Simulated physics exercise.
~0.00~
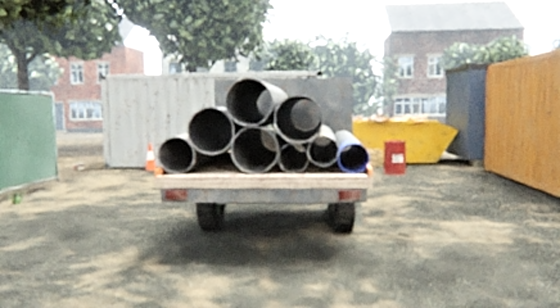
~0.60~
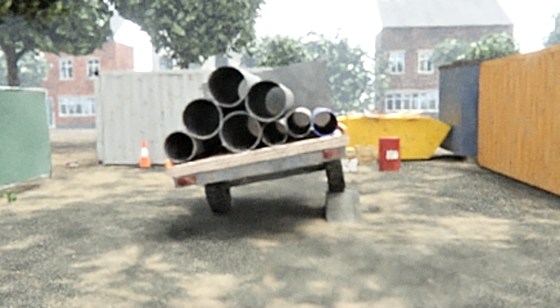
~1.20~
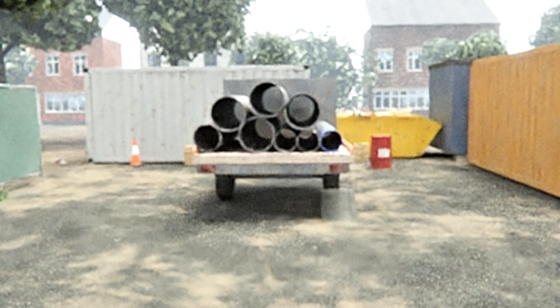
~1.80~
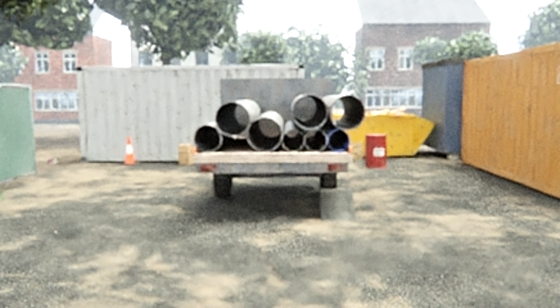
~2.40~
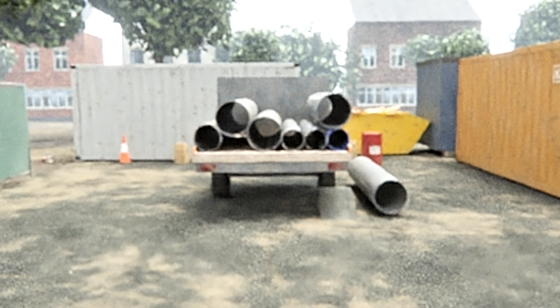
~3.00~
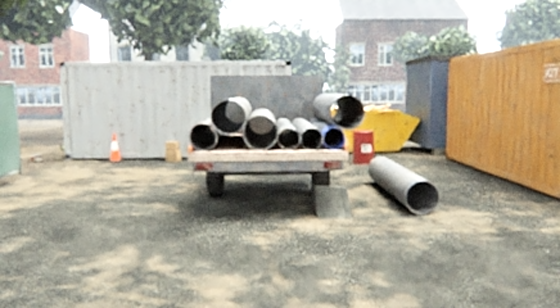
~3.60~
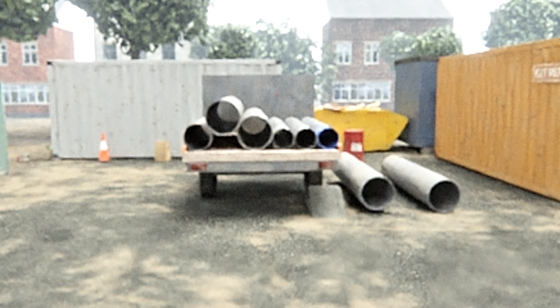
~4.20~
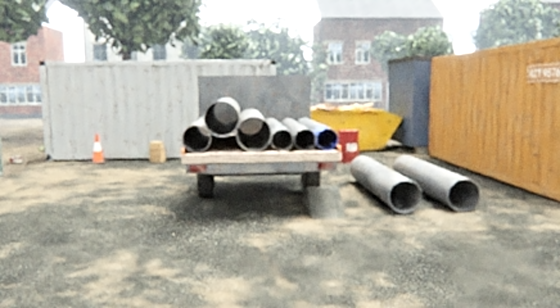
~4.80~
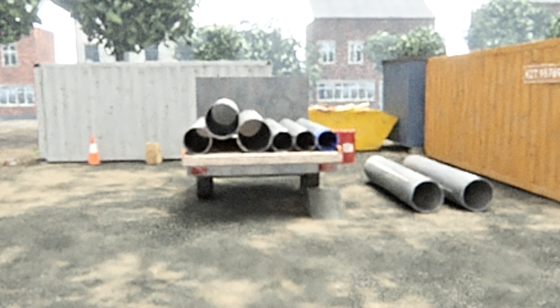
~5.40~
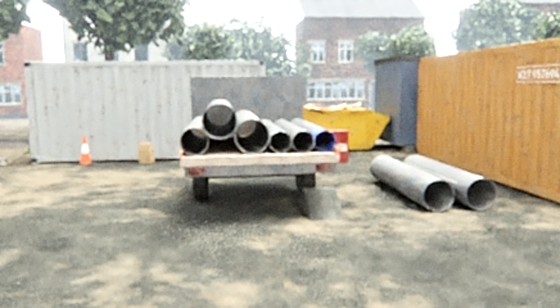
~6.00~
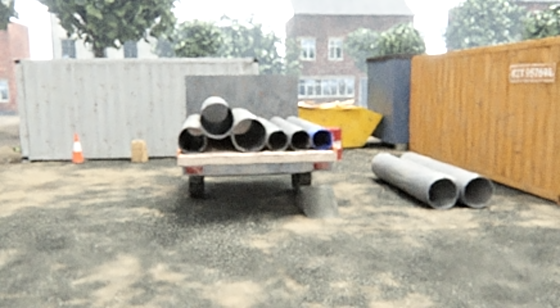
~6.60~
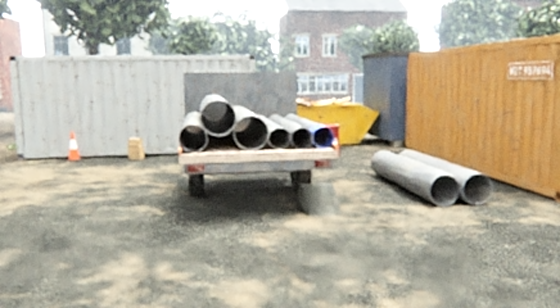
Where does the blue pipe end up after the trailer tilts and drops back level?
The blue pipe is still on the trailer, lying at the right end of the row of pipes left on the deck.
